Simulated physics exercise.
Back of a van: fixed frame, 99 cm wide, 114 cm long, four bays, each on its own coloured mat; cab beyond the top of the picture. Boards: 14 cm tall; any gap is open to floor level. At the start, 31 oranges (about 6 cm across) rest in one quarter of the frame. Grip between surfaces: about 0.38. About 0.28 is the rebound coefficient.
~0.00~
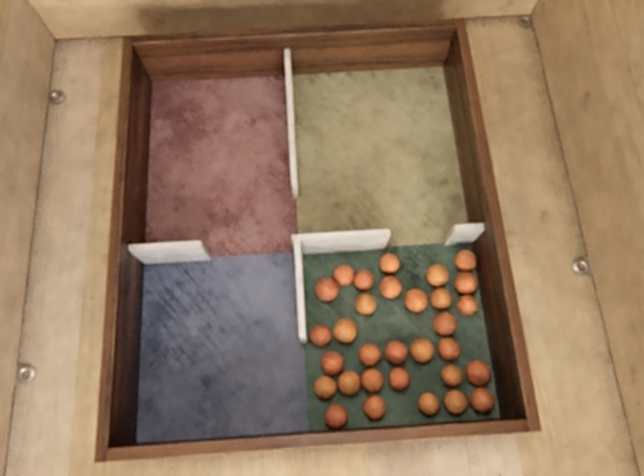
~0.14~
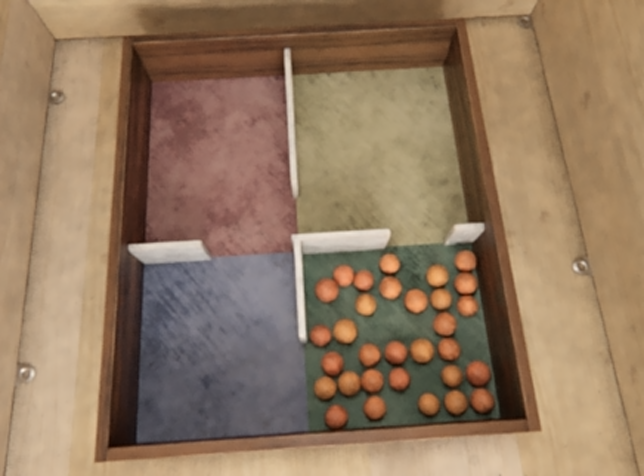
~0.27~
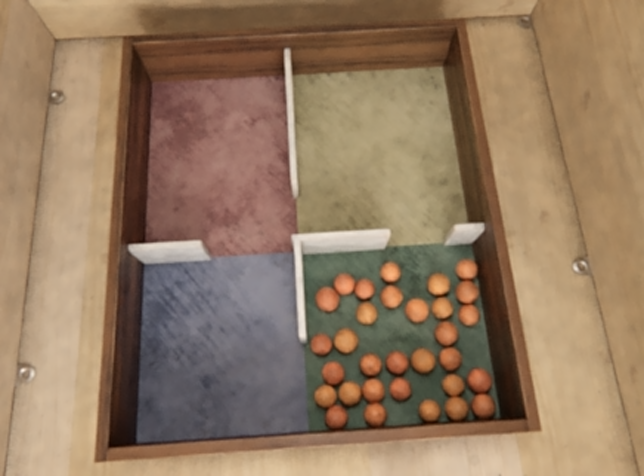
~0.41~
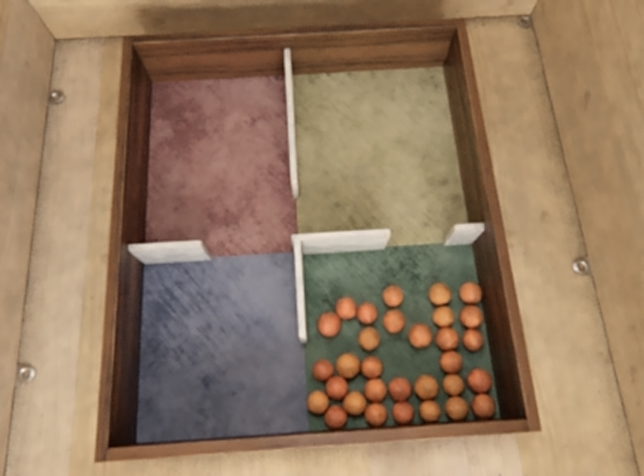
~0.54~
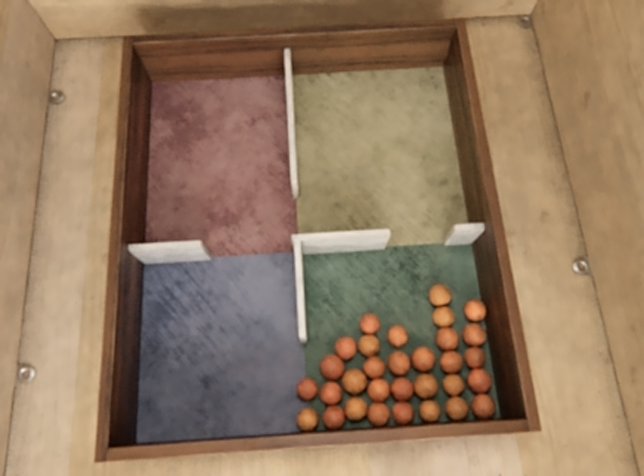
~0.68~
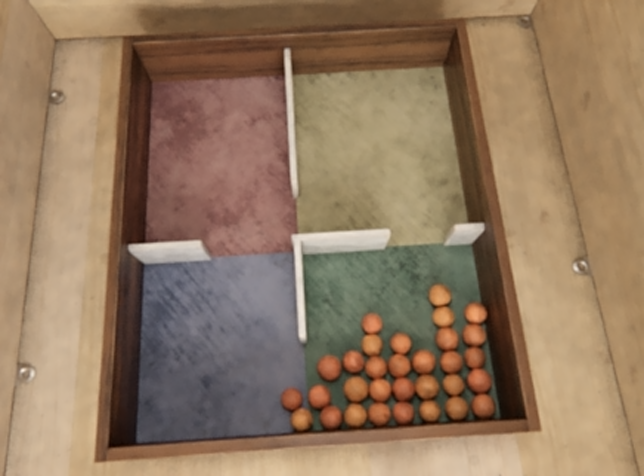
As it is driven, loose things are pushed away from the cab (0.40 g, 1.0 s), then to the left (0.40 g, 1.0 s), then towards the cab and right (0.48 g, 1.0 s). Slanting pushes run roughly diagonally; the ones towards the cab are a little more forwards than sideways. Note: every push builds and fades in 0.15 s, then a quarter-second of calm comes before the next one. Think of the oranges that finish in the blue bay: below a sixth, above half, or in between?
Into the blue bay go under one-sixth of them by the end.
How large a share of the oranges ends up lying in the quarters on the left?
That works out to roughly 50 percent.
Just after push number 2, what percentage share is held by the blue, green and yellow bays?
By that time it's blue at 70 percent, green at 30 percent and yellow at 0 percent.
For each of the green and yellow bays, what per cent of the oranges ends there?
Final split, approximately: Green 20 in a hundred, yellow 30 in a hundred.
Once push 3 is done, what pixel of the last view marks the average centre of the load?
Roughly (336, 205).
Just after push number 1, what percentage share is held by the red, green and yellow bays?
Red at 0, green at 90, yellow at 0 in a hundred.
After push 1 (1.24 s), 2 in the blue bay and 29 in the green bay.
After push 2 (2.49 s), 22 in the blue bay and 9 in the green bay.
After push 3 (3.74 s), 13 in the red bay, 3 in the blue bay, 7 in the green bay and 8 in the yellow bay.
Final count (at 4.80 s), 14 in the red bay, 2 in the blue bay, 6 in the green bay and 9 in the yellow bay. Asked share, 2 of 31, 6 per cent.
